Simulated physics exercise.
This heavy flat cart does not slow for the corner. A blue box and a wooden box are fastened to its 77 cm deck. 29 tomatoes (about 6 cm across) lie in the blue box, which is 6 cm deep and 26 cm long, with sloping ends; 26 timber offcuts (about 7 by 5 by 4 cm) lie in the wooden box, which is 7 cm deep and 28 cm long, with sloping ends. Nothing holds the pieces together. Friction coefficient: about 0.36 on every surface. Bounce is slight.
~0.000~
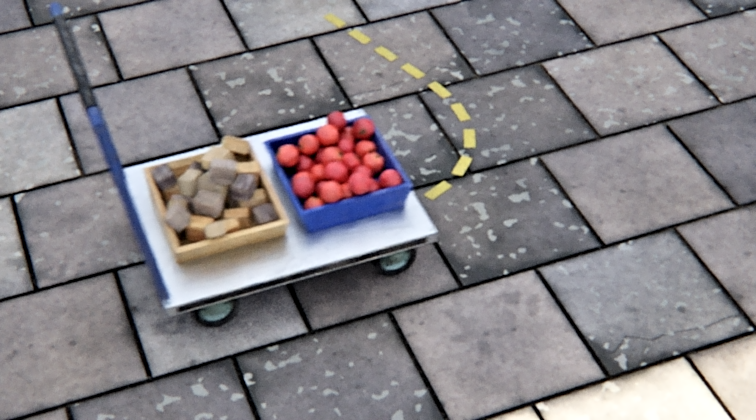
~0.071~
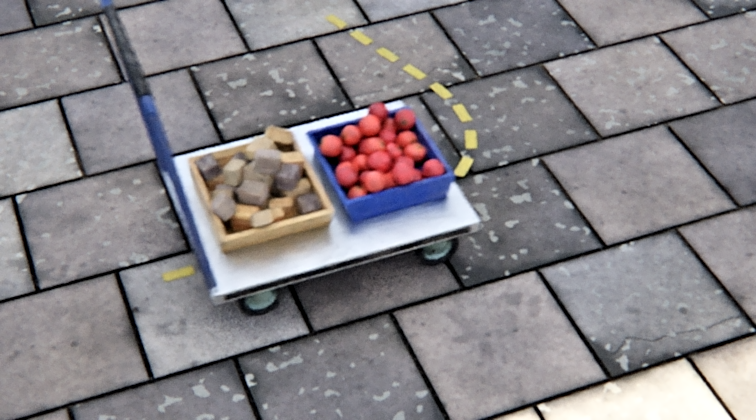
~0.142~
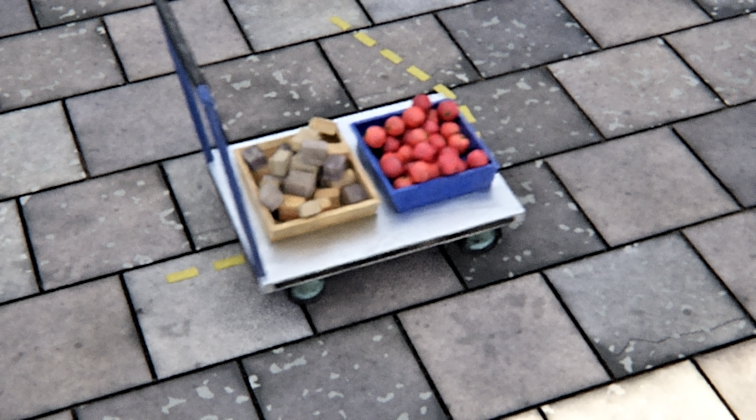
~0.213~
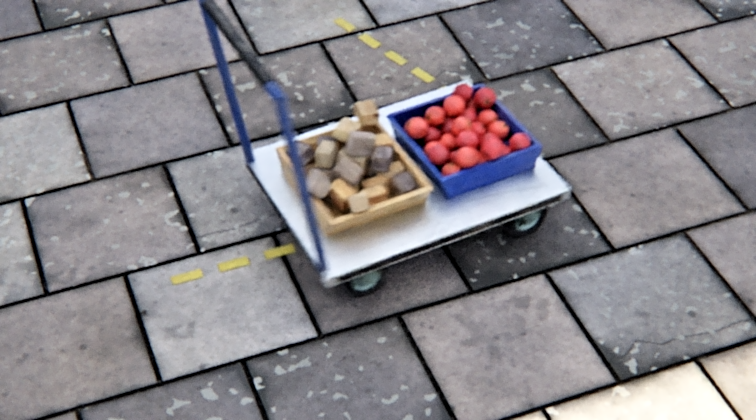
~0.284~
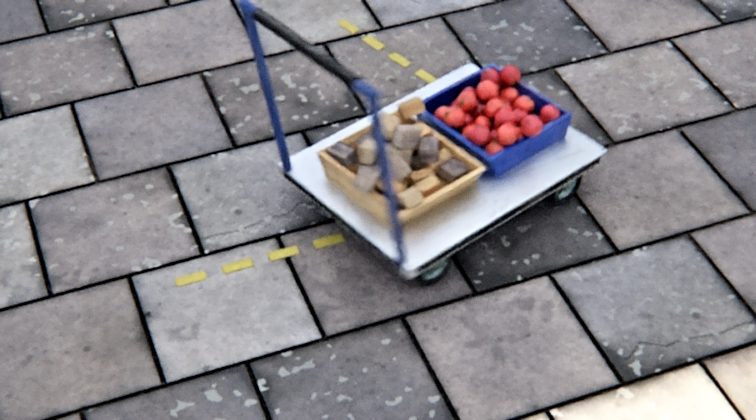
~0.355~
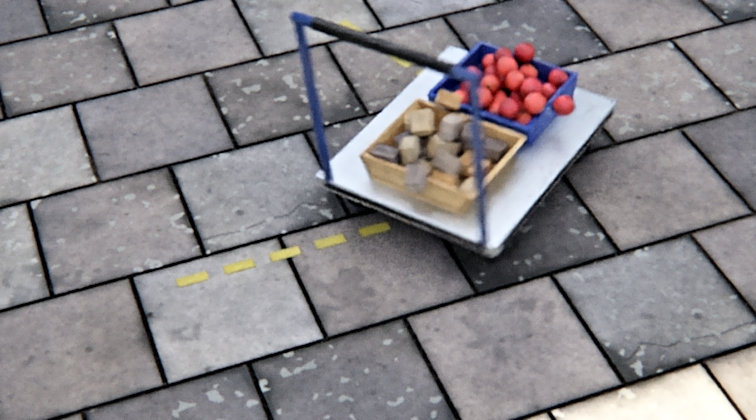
A flatbed cart carrying wood chunks and red fruit rolls right across paving, then swings leftward as fruit slips over the blue box's rim.
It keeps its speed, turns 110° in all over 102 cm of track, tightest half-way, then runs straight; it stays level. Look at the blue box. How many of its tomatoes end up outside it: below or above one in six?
More than one in six of the tomatoes leave the blue box.
After 0.42 s, blue box 27 in, 2 out and wooden box 25 in, 1 out.
After 0.54 s, blue box 22 in, 7 out and wooden box 25 in, 1 out.
After 0.71 s, blue box 20 in, 9 out and wooden box 22 in, 4 out.
Final count (at 1.16 s), blue box 20 in, 9 out and wooden box 19 in, 7 out. Asked share, 9 of 29, 31 per cent.
